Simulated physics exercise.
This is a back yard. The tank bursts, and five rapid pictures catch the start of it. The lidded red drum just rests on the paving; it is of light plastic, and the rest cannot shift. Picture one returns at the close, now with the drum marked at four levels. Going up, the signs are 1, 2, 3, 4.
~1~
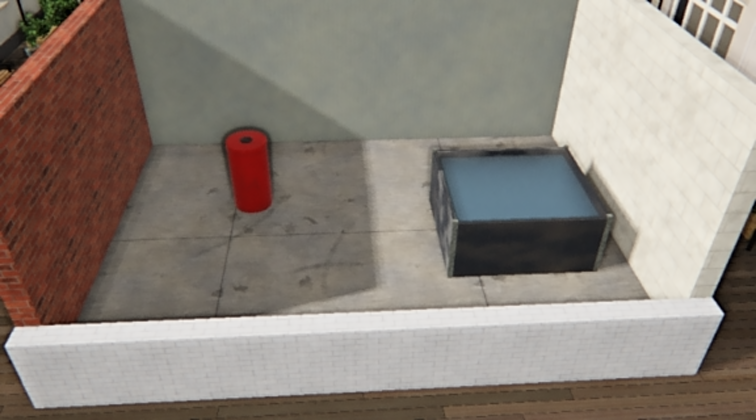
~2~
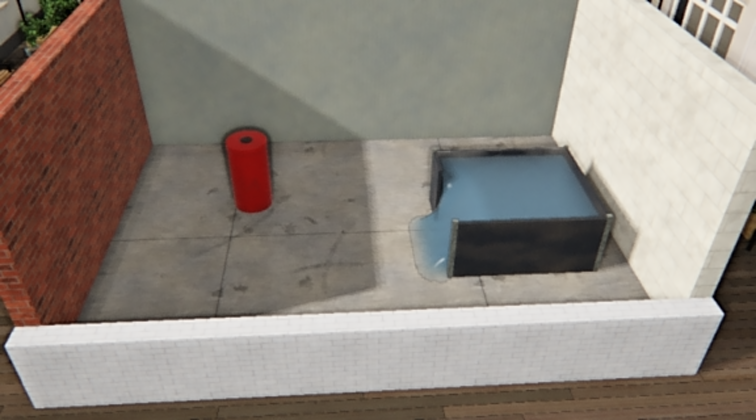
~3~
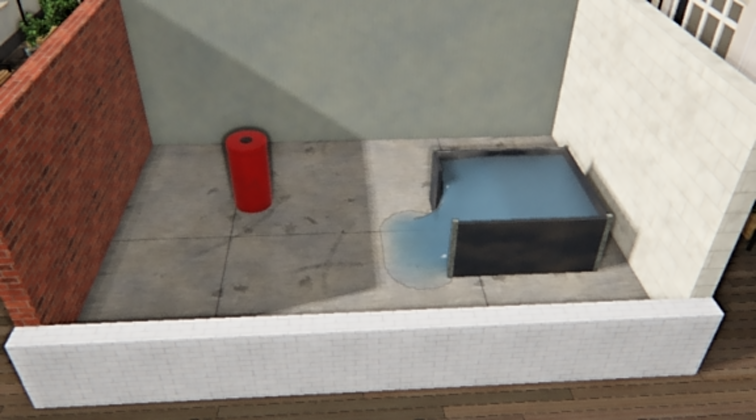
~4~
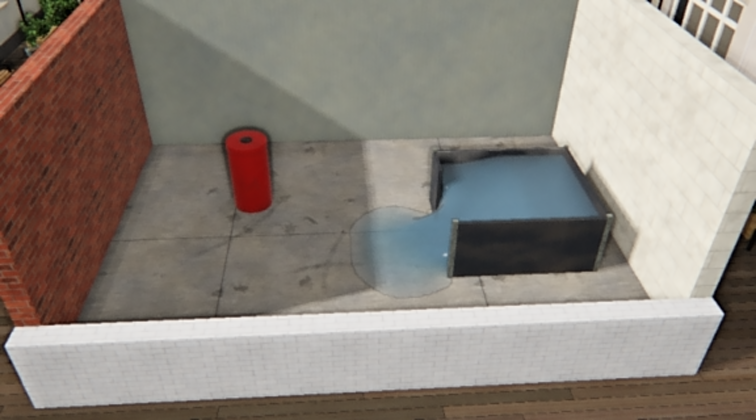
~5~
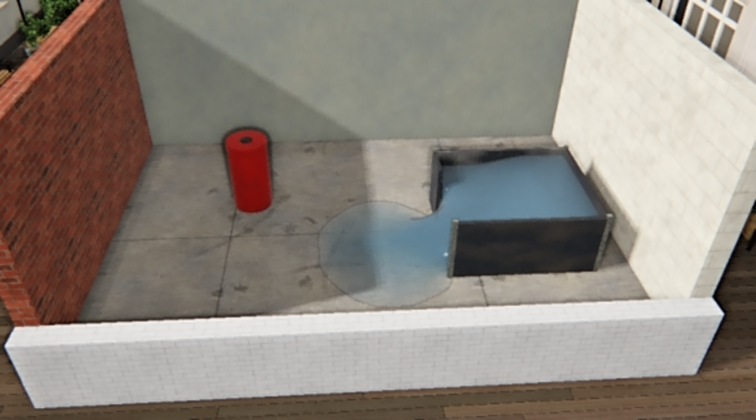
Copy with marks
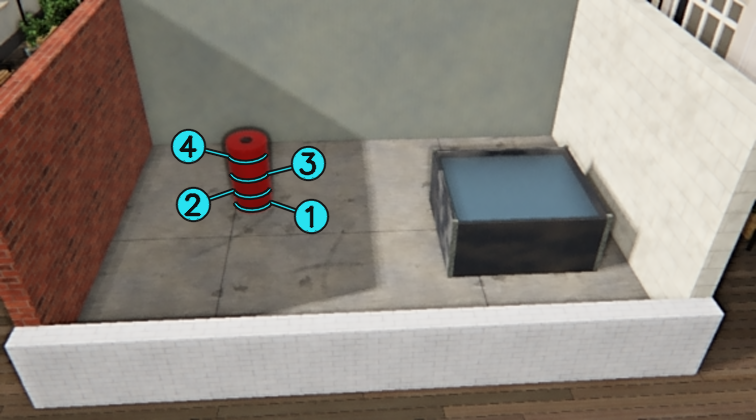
In this clip, a dark-sided tank full of water stands to the right of a red drum in a walled back yard; water pours from the tank's left side and spreads leftward across the ground in a widening, rounded pool.
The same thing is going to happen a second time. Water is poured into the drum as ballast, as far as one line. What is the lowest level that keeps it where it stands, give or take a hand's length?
Go for 2.
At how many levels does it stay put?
Three of the four.
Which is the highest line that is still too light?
1.
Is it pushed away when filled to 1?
Yes, that goes wrong.
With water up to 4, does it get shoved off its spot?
No, not at all.
On the marked copy, 1 at (252, 210); 2 at (250, 197); 3 at (248, 181); 4 at (246, 162); from the bottom up 1, 2, 3, 4.
Choosing 1, it is pushed about 3 times its own width away.
Choosing 2, it does not move.
Choosing 3, it does not move.
Choosing 4, it does not move.
